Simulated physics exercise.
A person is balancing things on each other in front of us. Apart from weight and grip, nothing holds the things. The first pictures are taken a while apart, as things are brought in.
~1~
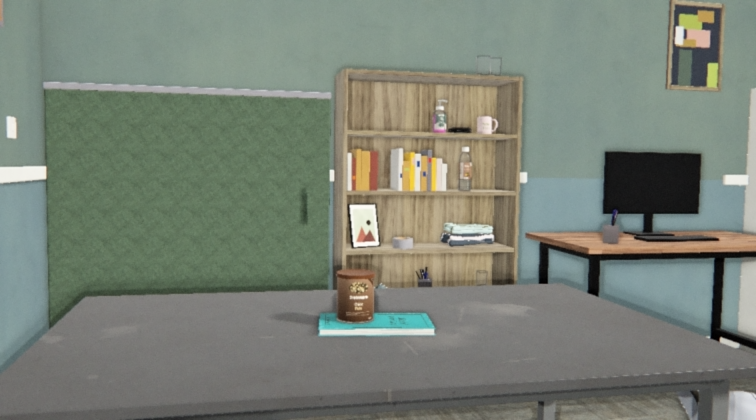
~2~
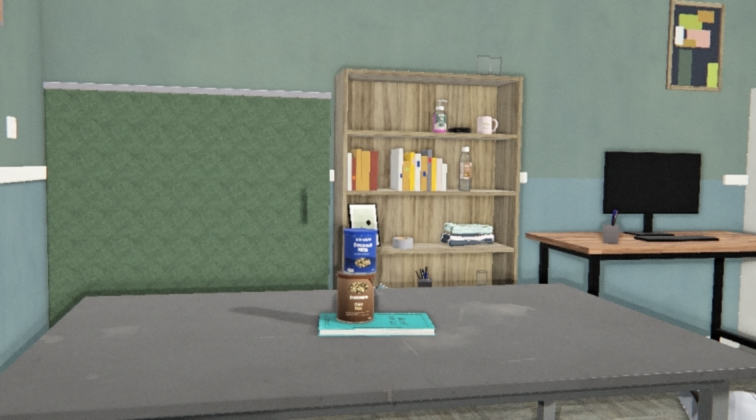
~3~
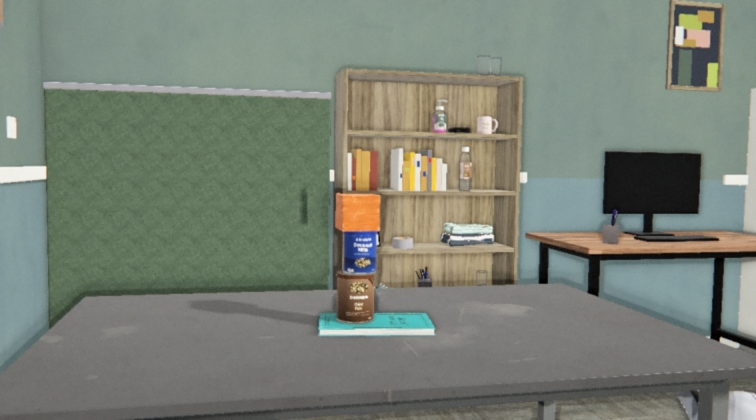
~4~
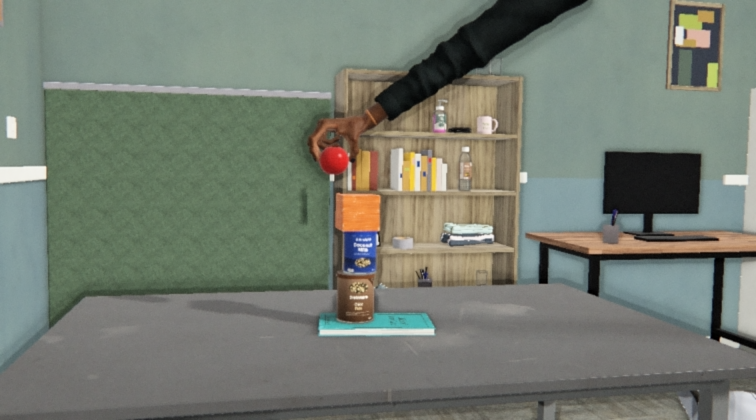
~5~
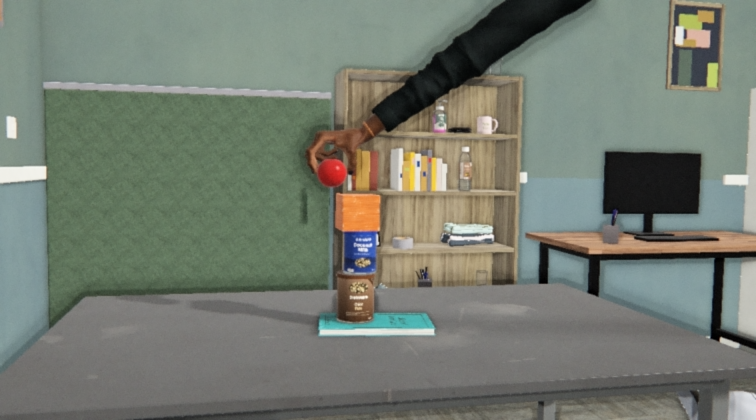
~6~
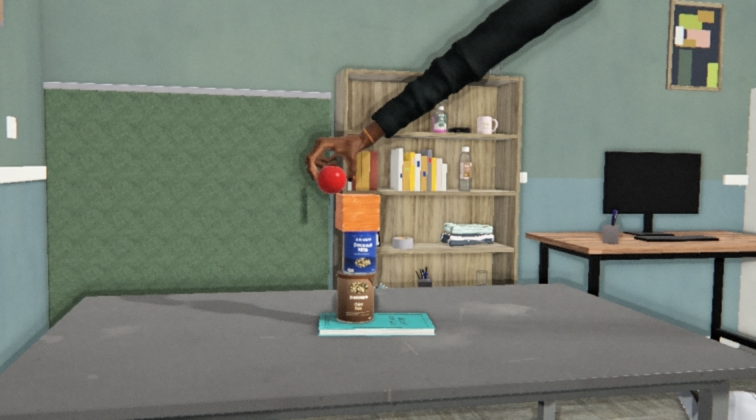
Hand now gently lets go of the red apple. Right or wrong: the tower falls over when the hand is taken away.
Right.
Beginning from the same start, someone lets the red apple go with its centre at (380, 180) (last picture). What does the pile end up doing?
The pile tumbles.
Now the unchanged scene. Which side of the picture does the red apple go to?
Observed: The object is displaced in the leftward direction.
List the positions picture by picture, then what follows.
The last thing is not in view yet, in the first picture.
The last thing is not in view yet; turquoise book (375, 324), in the second picture.
The last thing is not in view yet; orange block (357, 212), in the third picture.
Coming down; red apple (334, 160); turquoise book (375, 324), in the fourth picture.
Coming down; red apple (332, 173); orange block (357, 212), in the fifth picture.
Set down, still held; red apple (332, 180); turquoise book (375, 324), in the sixth picture.
Then, 0.30 s on from there, red apple now fallen.
Then, 0.40 s on from there, things are still on the move.
Then, 0.50 s on from there, as before.
In the end, fallen, red apple; the other 4 unmoved. At the end, from the last picture's camera, red apple near (293, 315). The pile gives way.
